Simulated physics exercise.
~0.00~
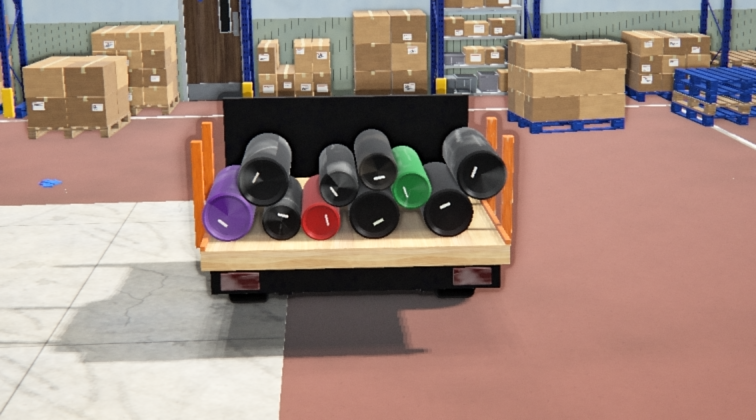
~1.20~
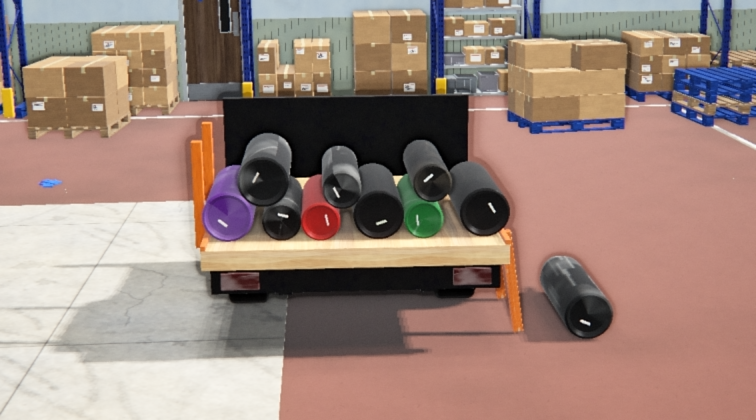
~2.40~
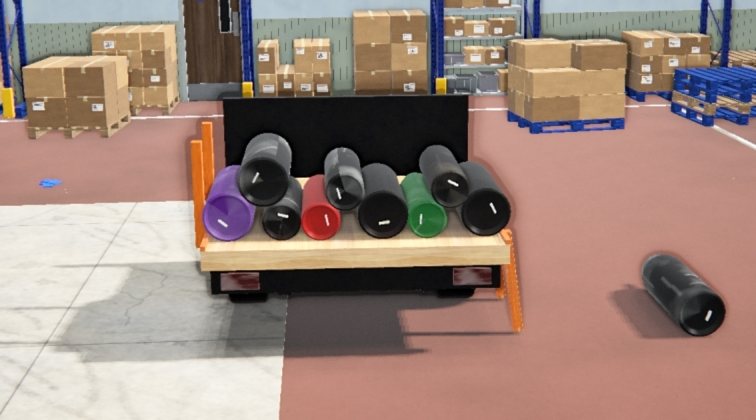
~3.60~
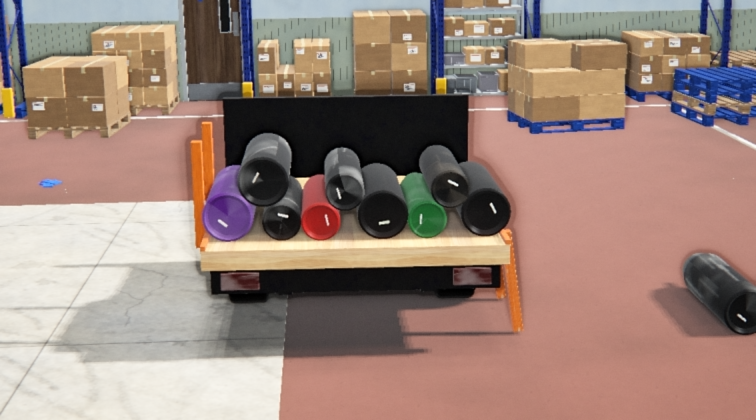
A low trailer stood parked with a pile of black, purple, red and green cylinders when its right-hand posts dropped, and one black cylinder fell off and rolled away to the right, while the others shifted slightly or stayed on the deck.
